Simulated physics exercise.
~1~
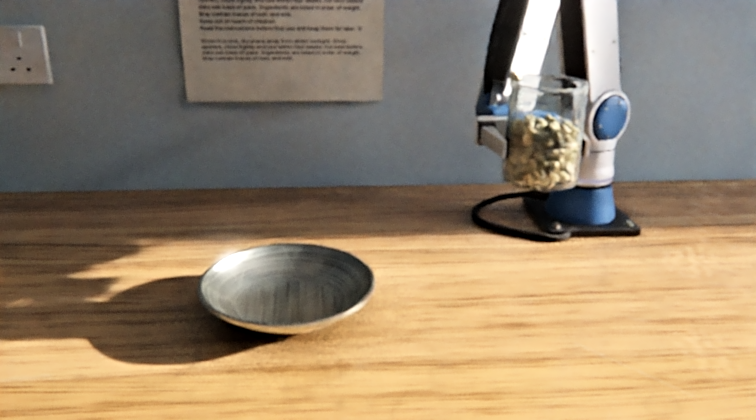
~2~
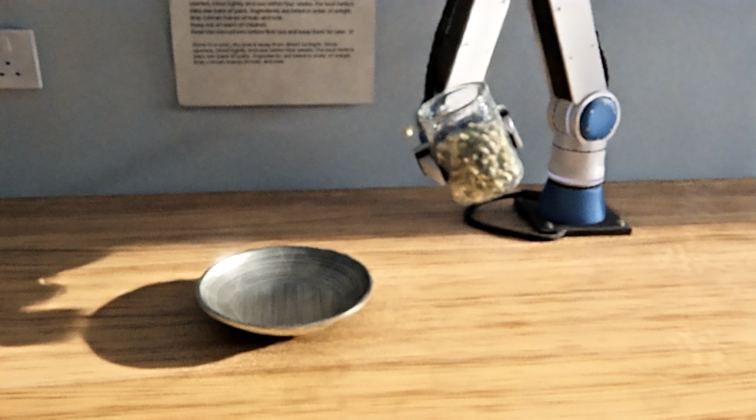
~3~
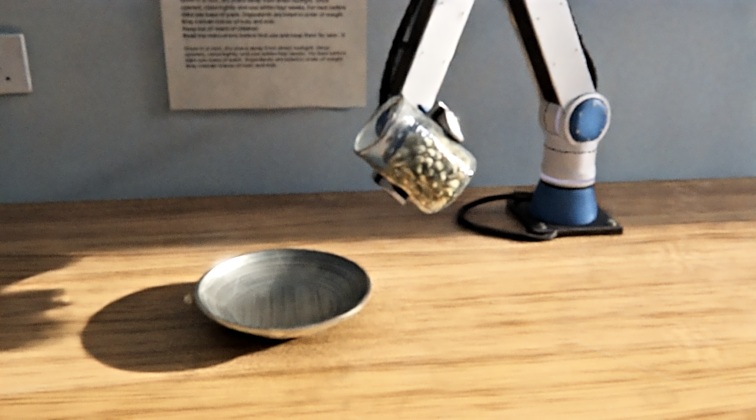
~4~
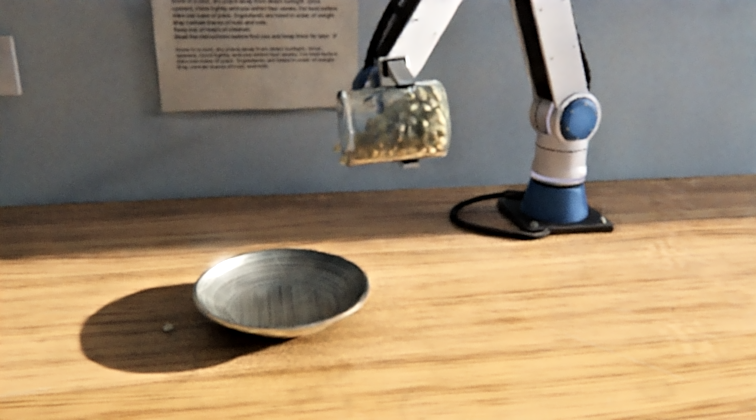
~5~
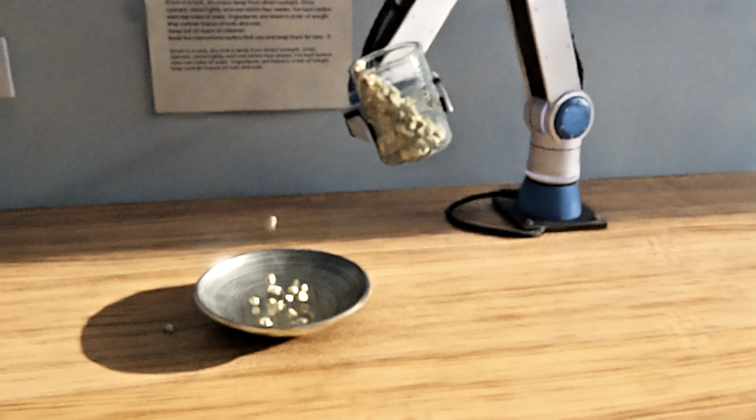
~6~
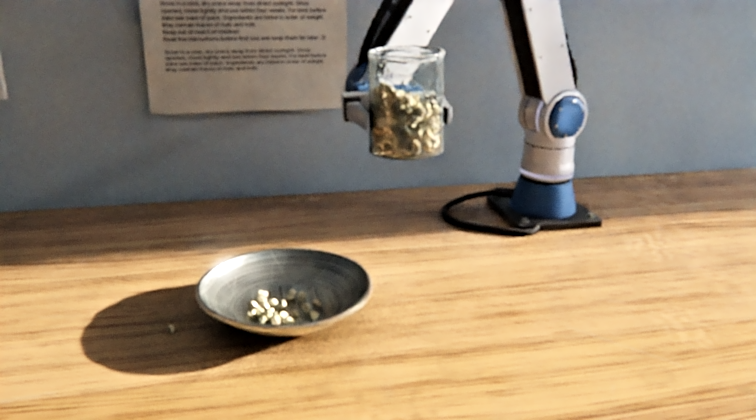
Robot arm tilting a clear tumbler of dried beans, spilling a few into a grey bowl, then turning it upright still mostly full.
